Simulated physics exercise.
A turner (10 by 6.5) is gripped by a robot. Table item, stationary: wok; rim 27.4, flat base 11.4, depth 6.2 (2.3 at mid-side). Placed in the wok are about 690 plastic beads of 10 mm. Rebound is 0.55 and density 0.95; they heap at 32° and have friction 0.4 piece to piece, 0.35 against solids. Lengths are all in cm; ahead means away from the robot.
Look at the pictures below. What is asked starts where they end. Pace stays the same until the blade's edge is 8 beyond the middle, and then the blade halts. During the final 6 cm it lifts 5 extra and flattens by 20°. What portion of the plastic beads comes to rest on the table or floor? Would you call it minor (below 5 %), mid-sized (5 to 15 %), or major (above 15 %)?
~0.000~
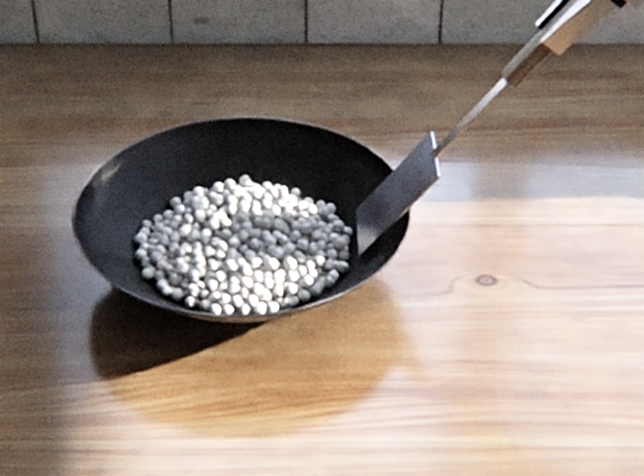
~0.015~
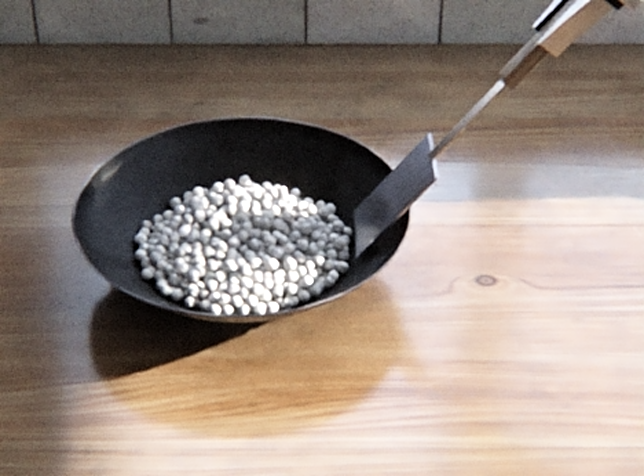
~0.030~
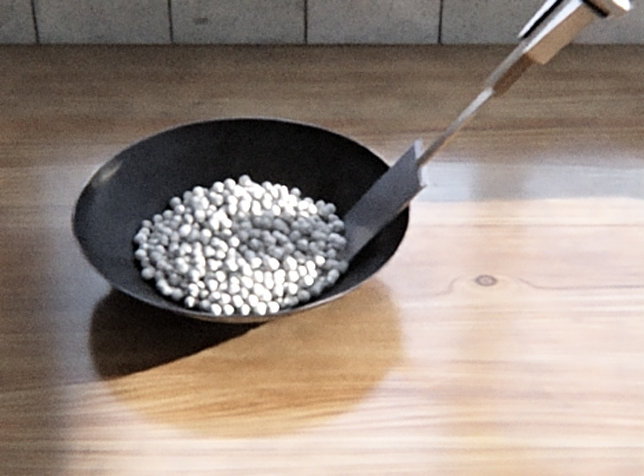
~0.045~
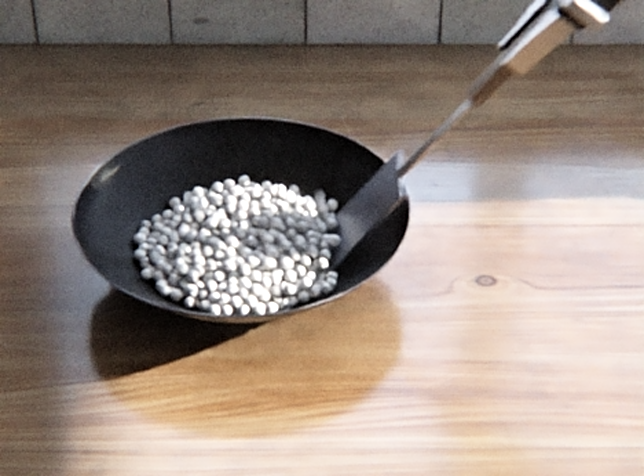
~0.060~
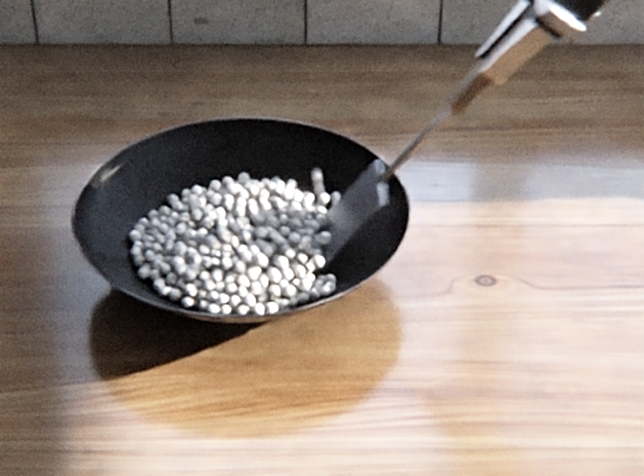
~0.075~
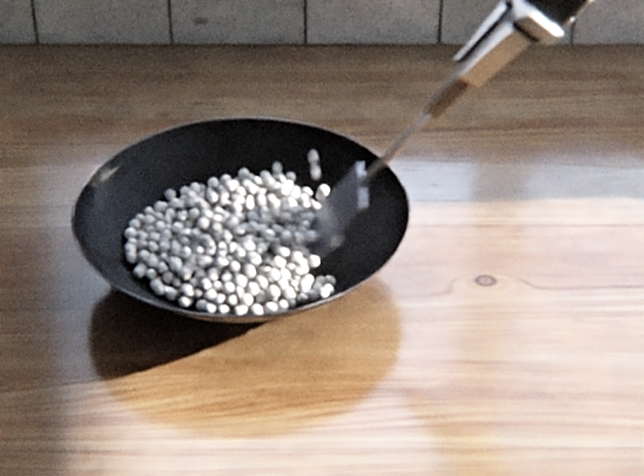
I would call it major.
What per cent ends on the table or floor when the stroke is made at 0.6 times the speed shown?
Around 10 percent would finish on the table or floor.
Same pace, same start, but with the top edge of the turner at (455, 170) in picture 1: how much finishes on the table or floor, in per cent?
About 20 per cent.
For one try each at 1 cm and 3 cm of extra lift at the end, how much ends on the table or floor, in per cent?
It comes to around 20 per cent on the first try and around 25 per cent on the second.
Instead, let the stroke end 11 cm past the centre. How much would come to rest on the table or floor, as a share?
It would come to roughly 35 percent.
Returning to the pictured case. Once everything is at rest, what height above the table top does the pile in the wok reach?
It reaches around 5.5 cm.
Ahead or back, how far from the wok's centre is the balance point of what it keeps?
3.0 cm ahead.
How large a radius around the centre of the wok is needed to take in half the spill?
Distance, approx.: 46 cm.
After 0.11 s, sloping 53°, highest piece 13 above the table; 690 in the wok, 1 on the blade or in flight.
After 0.15 s, sloping 46°, highest piece 21 above the table; 688 in the wok, 3 on the blade or in flight.
After 0.37 s, sloping 33°, highest piece 45 above the table; 549 in the wok, 40 on the table or floor, 102 on the blade or in flight.
After 1.42 s, sloping 33°, highest piece 5 above the table; 549 in the wok, 142 on the table or floor.
At rest, 549 in the wok, 142 on the table or floor. That is 21 % on the table or floor.
